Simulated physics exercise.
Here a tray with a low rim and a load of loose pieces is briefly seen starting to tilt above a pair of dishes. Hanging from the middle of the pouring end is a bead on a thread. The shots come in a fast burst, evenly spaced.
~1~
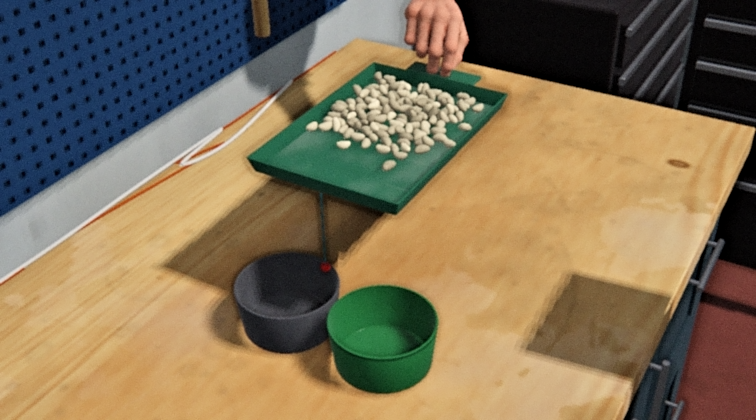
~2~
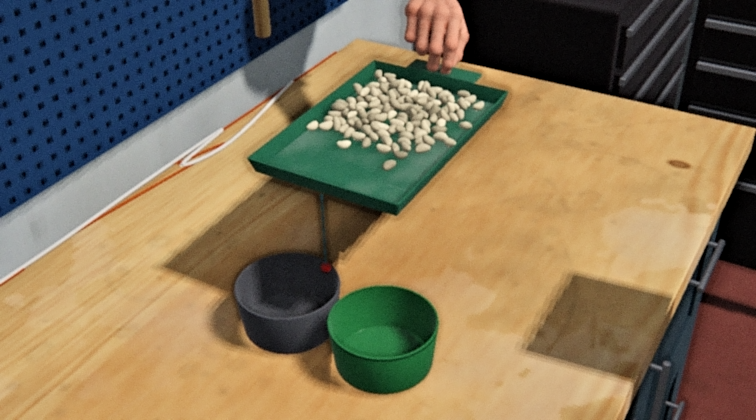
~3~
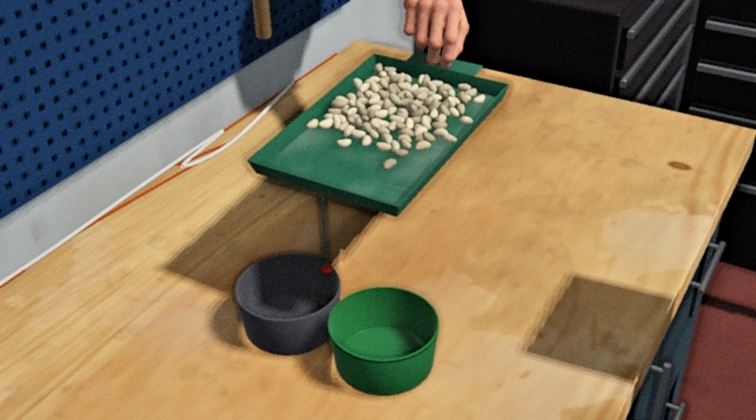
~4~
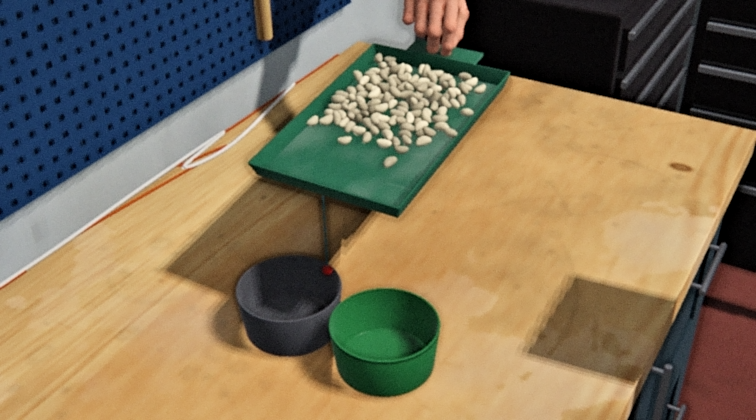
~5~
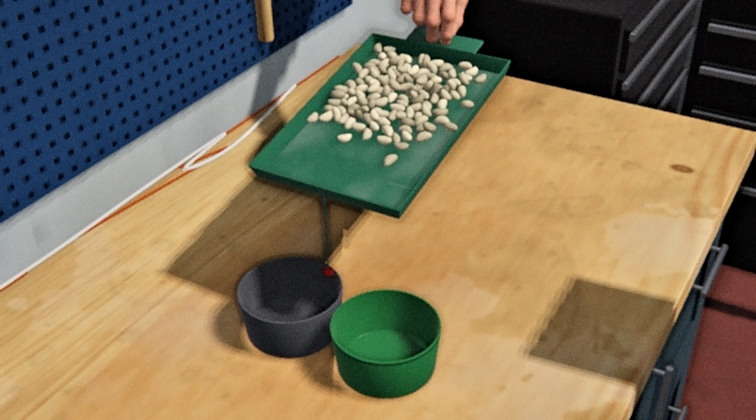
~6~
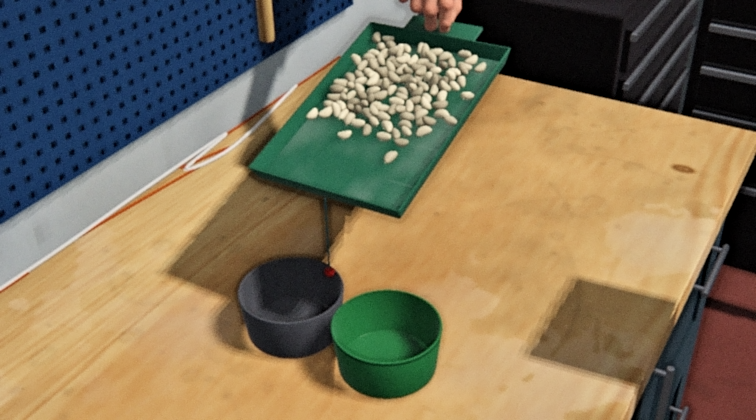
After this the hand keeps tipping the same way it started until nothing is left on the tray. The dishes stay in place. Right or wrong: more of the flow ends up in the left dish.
Right.
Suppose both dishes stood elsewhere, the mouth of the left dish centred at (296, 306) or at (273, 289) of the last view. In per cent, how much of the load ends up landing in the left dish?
Trial 1 near 60 percent, trial 2 near 70 percent.
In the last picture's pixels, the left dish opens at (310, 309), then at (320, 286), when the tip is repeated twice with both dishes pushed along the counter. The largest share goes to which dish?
In order of the tries: The dish on the left side, then the dish on the left side.
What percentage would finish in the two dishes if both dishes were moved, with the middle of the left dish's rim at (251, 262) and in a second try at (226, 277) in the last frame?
You'd get 60 per cent first and 90 per cent second.
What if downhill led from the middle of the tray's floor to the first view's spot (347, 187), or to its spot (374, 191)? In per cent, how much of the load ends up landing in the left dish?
30 % then 10 %, roughly.
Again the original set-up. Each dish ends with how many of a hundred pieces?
Out of every hundred, close to 50 go left and close to 10 go right.
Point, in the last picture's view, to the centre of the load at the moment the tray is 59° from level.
Somewhere near pixel (309, 175).
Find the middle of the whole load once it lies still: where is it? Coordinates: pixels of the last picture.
Near (282, 333).
Just after the last frame, tray tipped steeply; the larger part on the tray; just a few in the left dish; roughly a quarter in the air.
A moment on, tray tipped right over; roughly a third on the tray; just a few in the right dish; roughly a quarter in the left dish; roughly a quarter outside both; about a tenth in the air.
Further on, tray tipped past a quarter turn; about a tenth in the right dish; roughly half in the left dish; roughly a third outside both.
When it is over, tray tipped past a quarter turn; about a tenth in the right dish; roughly half in the left dish; roughly a third outside both.
